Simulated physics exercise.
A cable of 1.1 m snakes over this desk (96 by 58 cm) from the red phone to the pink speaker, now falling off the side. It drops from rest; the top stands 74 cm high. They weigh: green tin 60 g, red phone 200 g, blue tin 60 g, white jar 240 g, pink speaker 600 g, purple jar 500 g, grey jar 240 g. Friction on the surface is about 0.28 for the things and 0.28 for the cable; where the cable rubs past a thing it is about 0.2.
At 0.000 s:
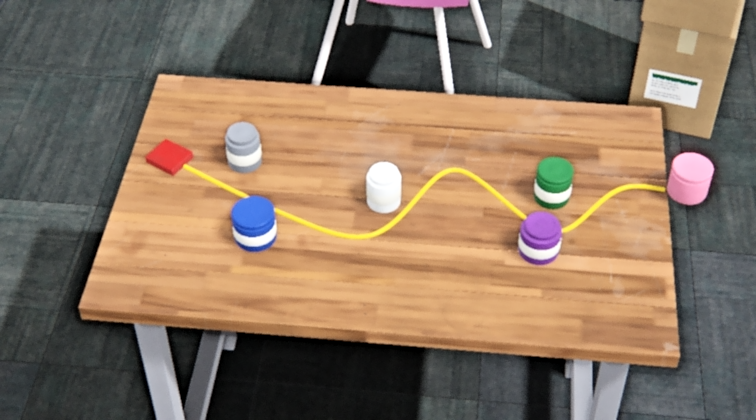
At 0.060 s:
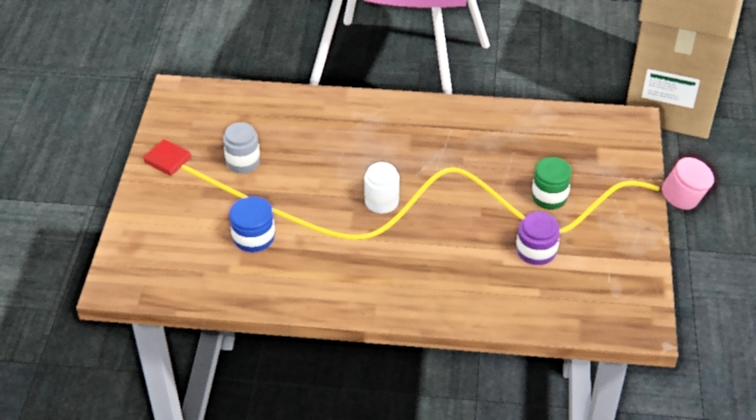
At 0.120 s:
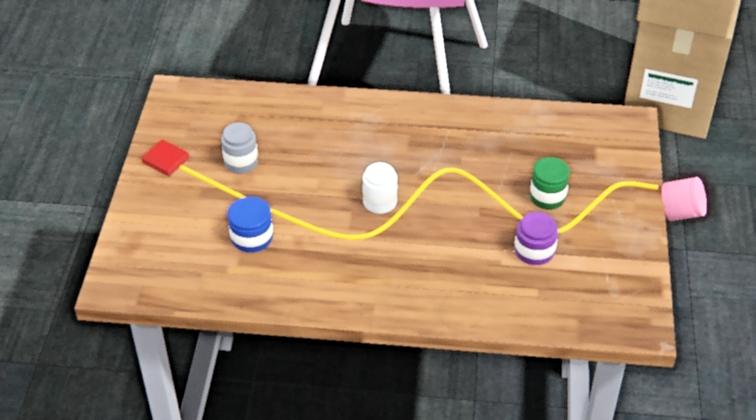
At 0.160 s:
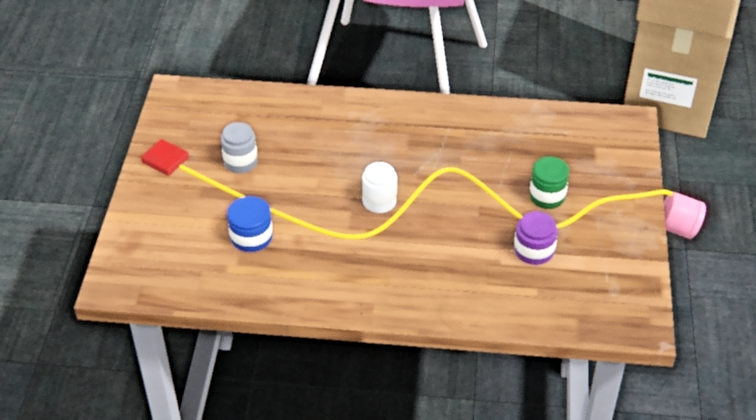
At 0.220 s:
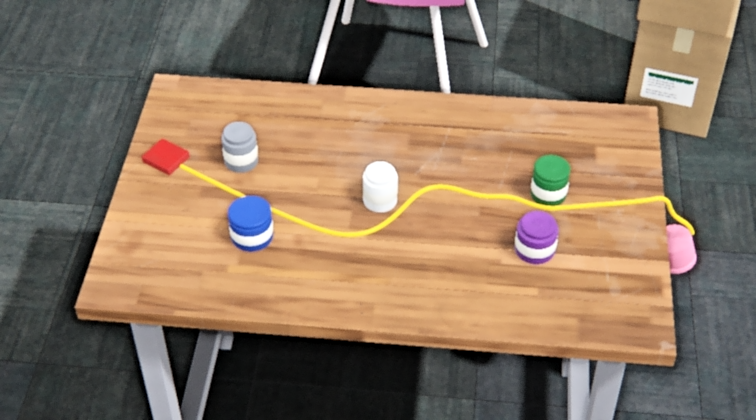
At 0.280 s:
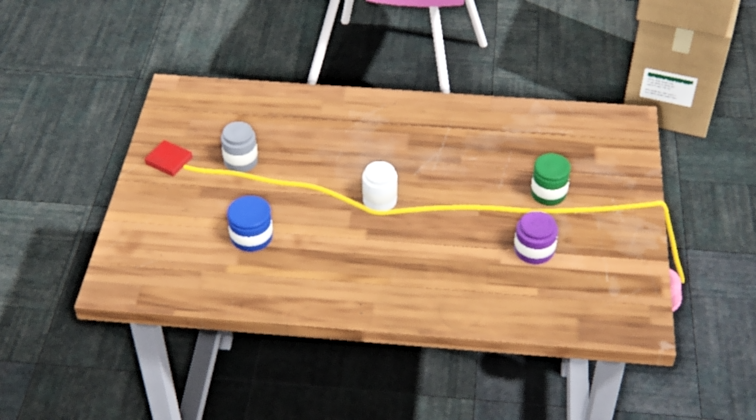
Wooden table with jars as a pink cup tips over the right edge and drops, pulling the curvy yellow cord straighter.
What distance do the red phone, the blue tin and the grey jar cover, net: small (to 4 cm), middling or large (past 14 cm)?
The red phone reaches the top band, the blue tin hardly moves, the grey jar shifts a middling way.
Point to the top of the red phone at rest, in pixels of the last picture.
Around (568, 297).
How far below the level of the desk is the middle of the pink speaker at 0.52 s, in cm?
Some 55 cm.
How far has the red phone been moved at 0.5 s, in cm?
Some 40 cm.
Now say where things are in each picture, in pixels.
Shows, red phone (169, 154); blue tin (253, 211); grey jar (242, 132); cable runs through (613, 193) (430, 183) (345, 236) (234, 191), in the first frame.
Shows, pink speaker (691, 171); cable runs through (610, 192) (428, 183) (232, 192), in the second frame.
Shows, pink speaker (684, 199); cable runs through (608, 192) (426, 184) (231, 192), in the third frame.
Shows, pink speaker (681, 215); cable runs through (621, 198) (426, 183) (230, 191), in the fourth frame.
Shows, pink speaker (675, 249); cable runs through (669, 205) (436, 187) (231, 191), in the fifth frame.
Shows, red phone (168, 155); blue tin (249, 211); grey jar (238, 131); cable runs through (606, 209) (484, 208), in the sixth frame.
After 0.5 s, the cable's tail end at (380, 227); red phone 39 cm off its start, grey jar 8 cm off its start, white jar 8 cm off its start.
After 0.7 s, the cable's tail end at (545, 276); red phone 70 cm off its start, grey jar 9 cm off its start, pink speaker over the edge.
After 1.0 s, the cable's tail end at (548, 293); red phone 76 cm off its start at (568, 297), grey jar 9 cm off its start at (291, 125), pink speaker over the edge.
After 1.2 s, the cable's tail end at (548, 293); red phone 76 cm off its start, grey jar 9 cm off its start, pink speaker over the edge.
After 2.4 s, the cable's tail end at (548, 293); red phone 76 cm off its start at (568, 297), grey jar 9 cm off its start at (291, 125), blue tin 0 cm off its start at (249, 211), pink speaker over the edge.
